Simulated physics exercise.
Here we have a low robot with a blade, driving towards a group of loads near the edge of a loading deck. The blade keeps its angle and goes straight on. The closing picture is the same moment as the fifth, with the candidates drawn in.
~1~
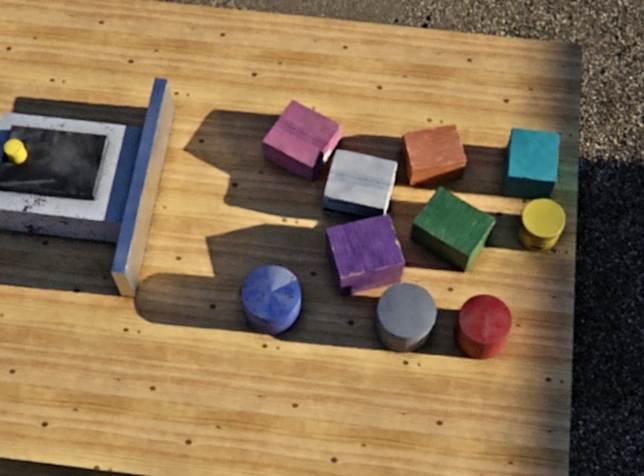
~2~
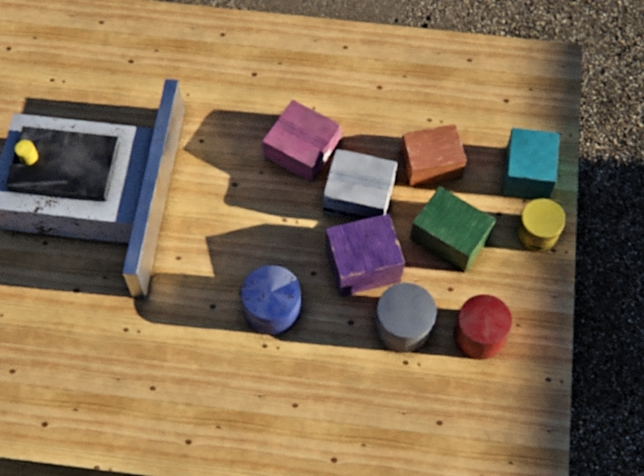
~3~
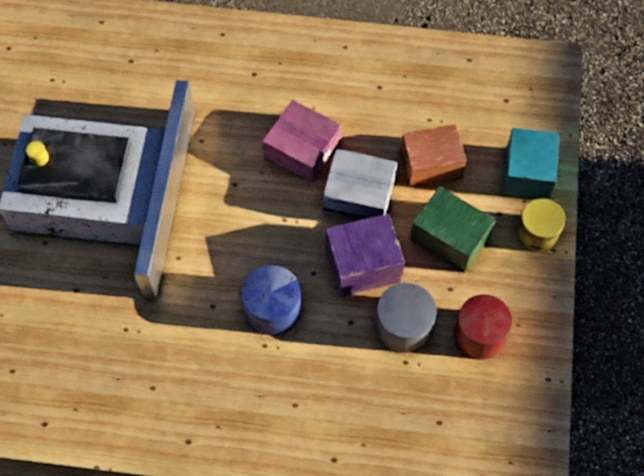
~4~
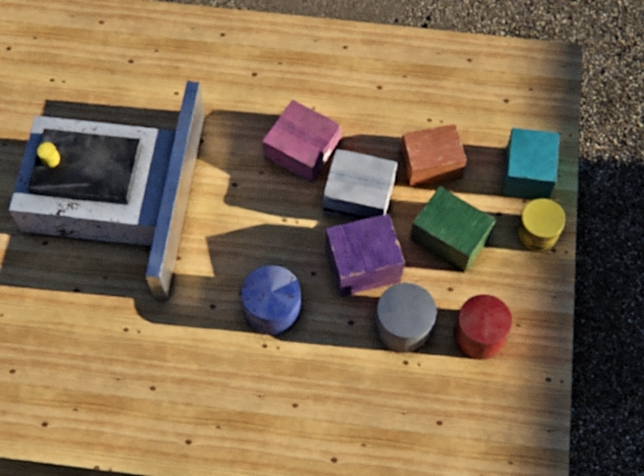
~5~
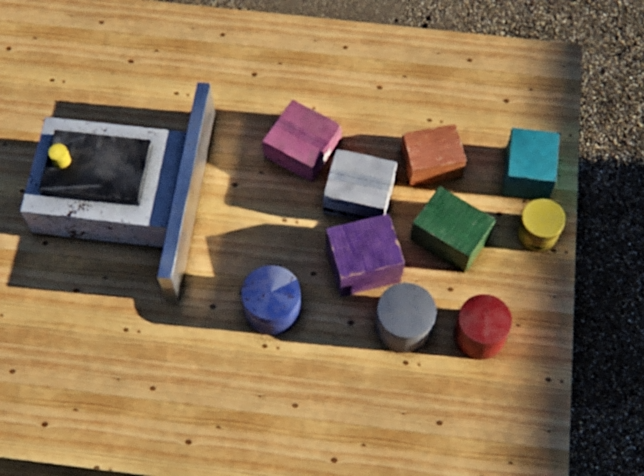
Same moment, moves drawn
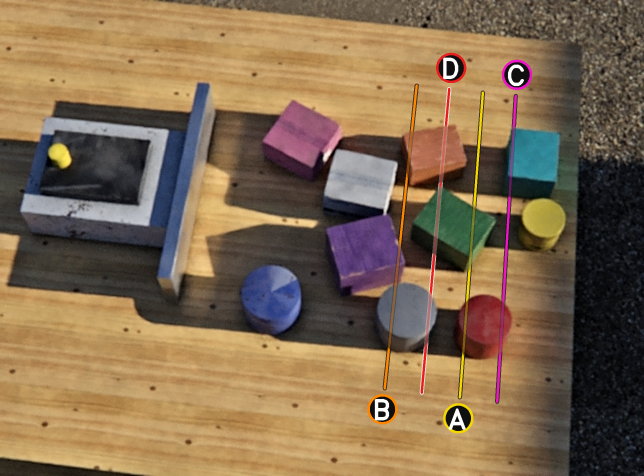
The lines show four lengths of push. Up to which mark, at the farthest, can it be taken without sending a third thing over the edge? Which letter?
A.
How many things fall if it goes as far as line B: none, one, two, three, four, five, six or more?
The count is none.
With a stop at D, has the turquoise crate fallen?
Yes.
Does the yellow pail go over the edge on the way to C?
Yes.
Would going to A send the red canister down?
By then, no.
On the marked copy, A at (472, 235); B at (402, 227); C at (507, 239); D at (436, 231).
Following A. Soon after the start, robot (207, 178); pink parcel (337, 135); blue canister (310, 305).
Later, robot (310, 190); turquoise crate (541, 164); red canister (490, 326).
In the end, robot (389, 199); turquoise crate over the edge; yellow pail over the edge; two fallen.
As for the rest, B is within the limit but short; C drops four; D is within the limit but short.
